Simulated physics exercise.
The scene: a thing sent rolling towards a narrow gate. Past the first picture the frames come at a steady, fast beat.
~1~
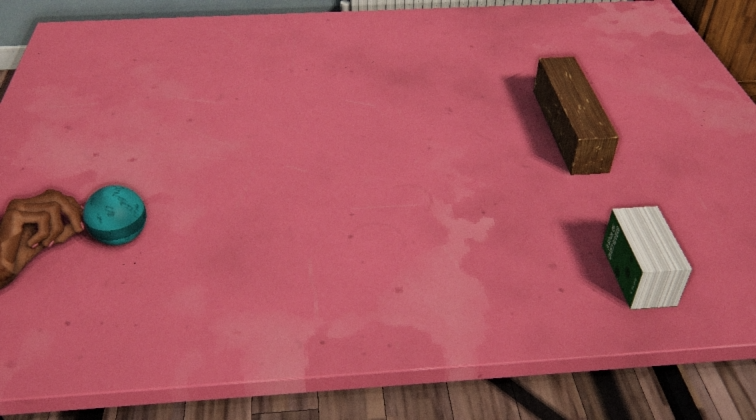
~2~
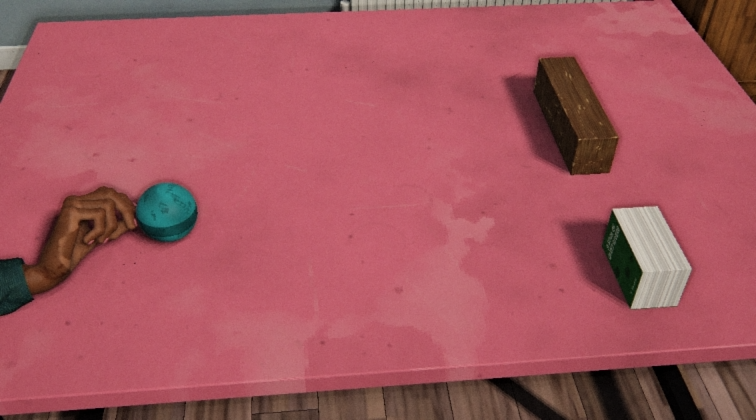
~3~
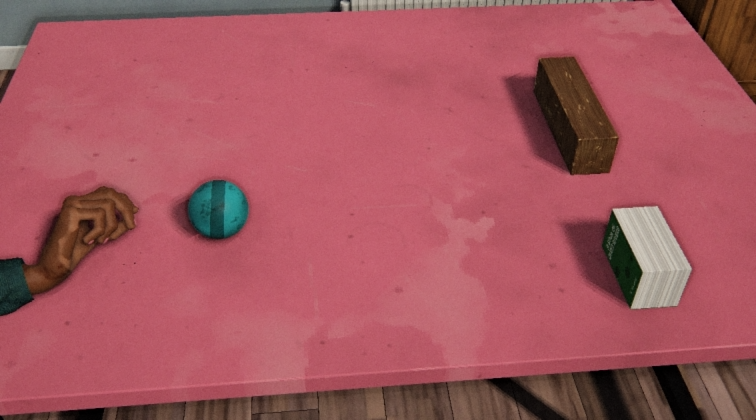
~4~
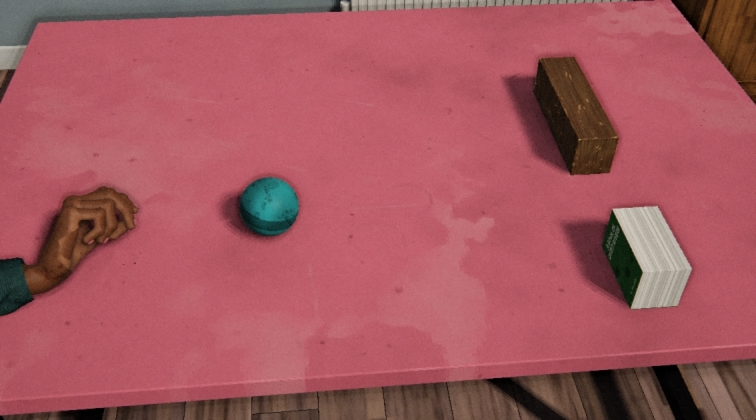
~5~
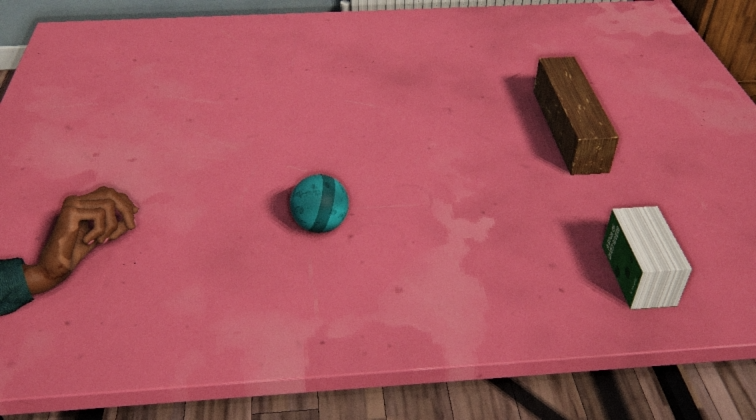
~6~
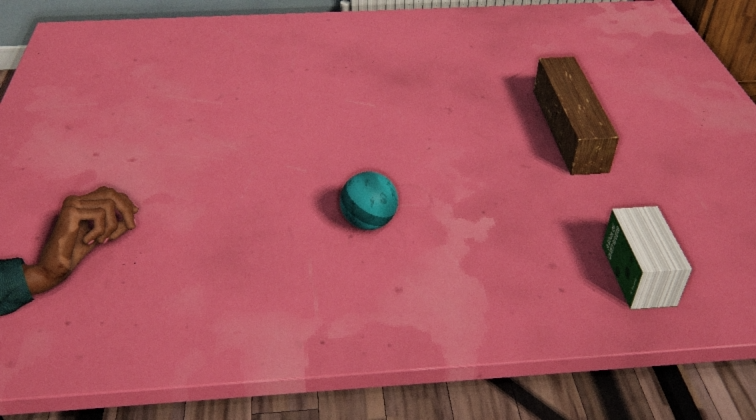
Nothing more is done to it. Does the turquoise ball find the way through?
Here the turquoise ball gets between the blocks.
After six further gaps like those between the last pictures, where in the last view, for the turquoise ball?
Around (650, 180).
Then, 0.62 s past the last view, turquoise ball heading on.
Finally, the turquoise ball rolls through.
